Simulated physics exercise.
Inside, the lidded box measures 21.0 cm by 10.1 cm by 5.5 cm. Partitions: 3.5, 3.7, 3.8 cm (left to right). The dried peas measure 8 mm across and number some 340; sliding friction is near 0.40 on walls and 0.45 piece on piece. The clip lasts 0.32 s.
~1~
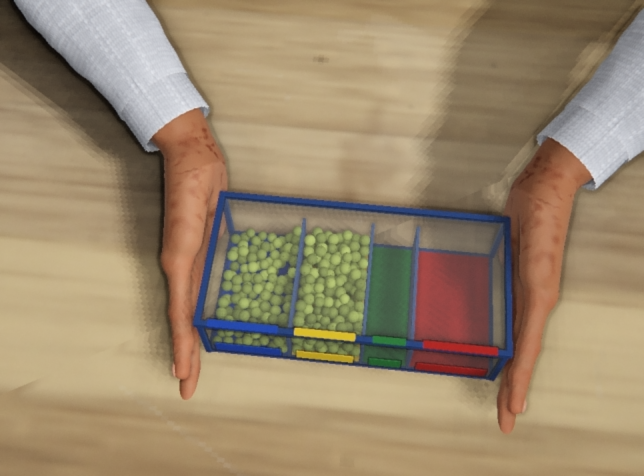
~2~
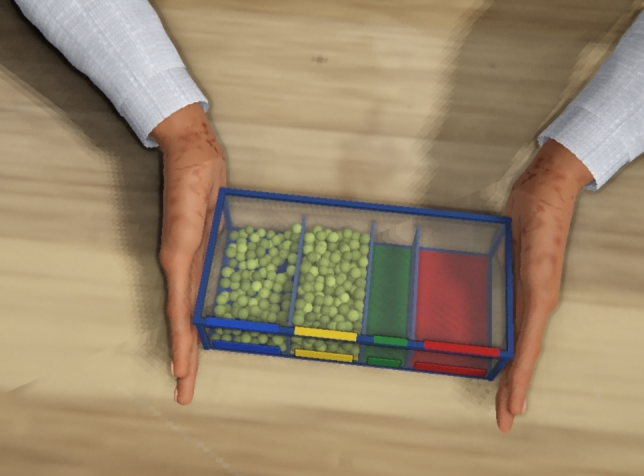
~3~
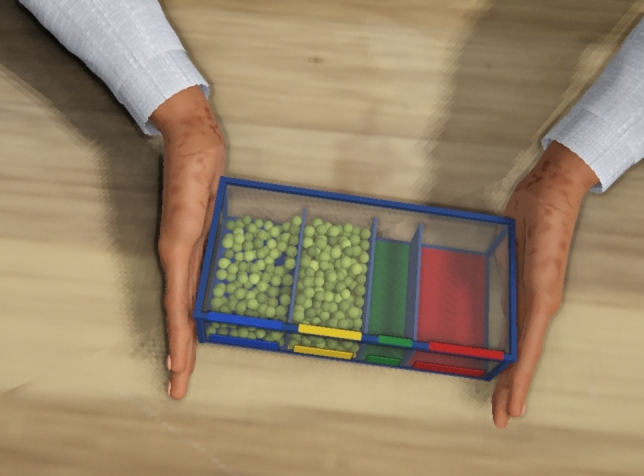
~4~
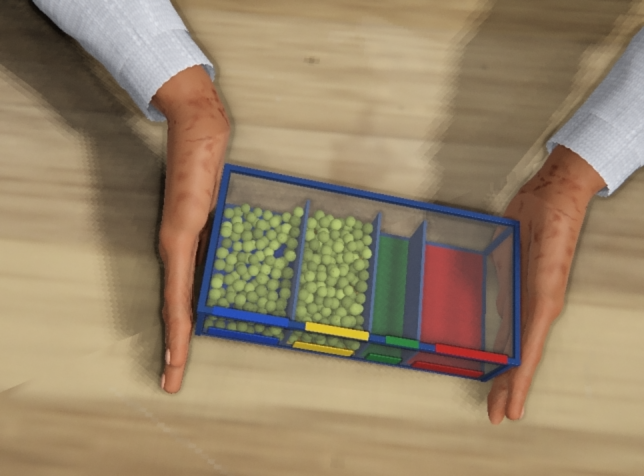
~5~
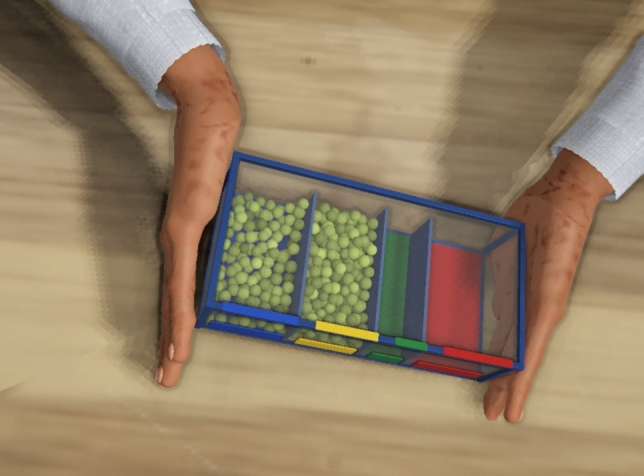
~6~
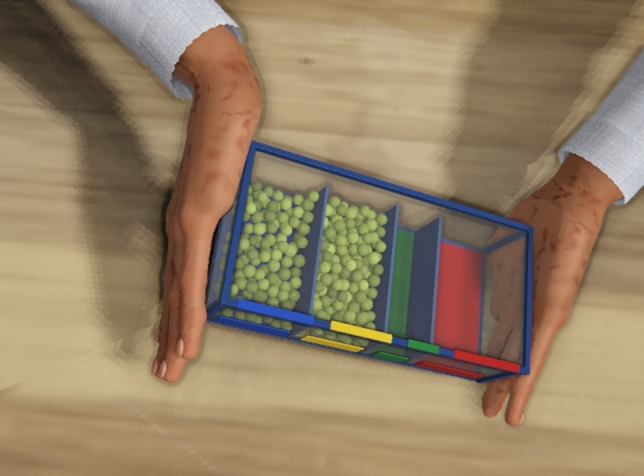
Two hands in pale, light-coloured sleeves hold a clear, blue-edged lidded box by its ends above a pale wooden surface, seen from overhead. Green peas fill the blue- and yellow-marked sections on the left, while the green and red sections to the right are empty. The hands gradually tilt the box clockwise, the left end rising and the right dipping slightly, while the peas stay in their sections and the camera stays still.
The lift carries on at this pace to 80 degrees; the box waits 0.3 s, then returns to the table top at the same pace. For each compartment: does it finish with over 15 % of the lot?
Red compartment: Over; blue compartment: Over; green compartment: Under; yellow compartment: Over.
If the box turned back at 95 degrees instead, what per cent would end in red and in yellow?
Then: Red 40; yellow 45.
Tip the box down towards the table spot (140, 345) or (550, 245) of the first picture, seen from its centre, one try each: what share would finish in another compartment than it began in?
Some 25 and 30 per cent.
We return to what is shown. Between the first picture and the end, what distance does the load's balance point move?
Some 4.0 cm.
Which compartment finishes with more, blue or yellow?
The yellow compartment.
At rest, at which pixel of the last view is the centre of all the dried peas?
Around (327, 317).
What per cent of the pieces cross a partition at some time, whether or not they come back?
Roughly 35 per cent.
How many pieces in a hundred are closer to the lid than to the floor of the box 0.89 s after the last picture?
About 30 per cent.
Then, 0.89 s after the last picture, tilt 80 degrees; red 15 %, blue 30 %, green 5 %, yellow 50 %.
Then, 1.49 s after the last picture, tilt 39 degrees; red 25 %, blue 25 %, green 5 %, yellow 45 %.
Then, 2.13 s after the last picture, tilt 0 degrees; red 25 %, blue 25 %, green 5 %, yellow 45 %.
In the end, red 25 %, blue 25 %, green 5 %, yellow 45 %.
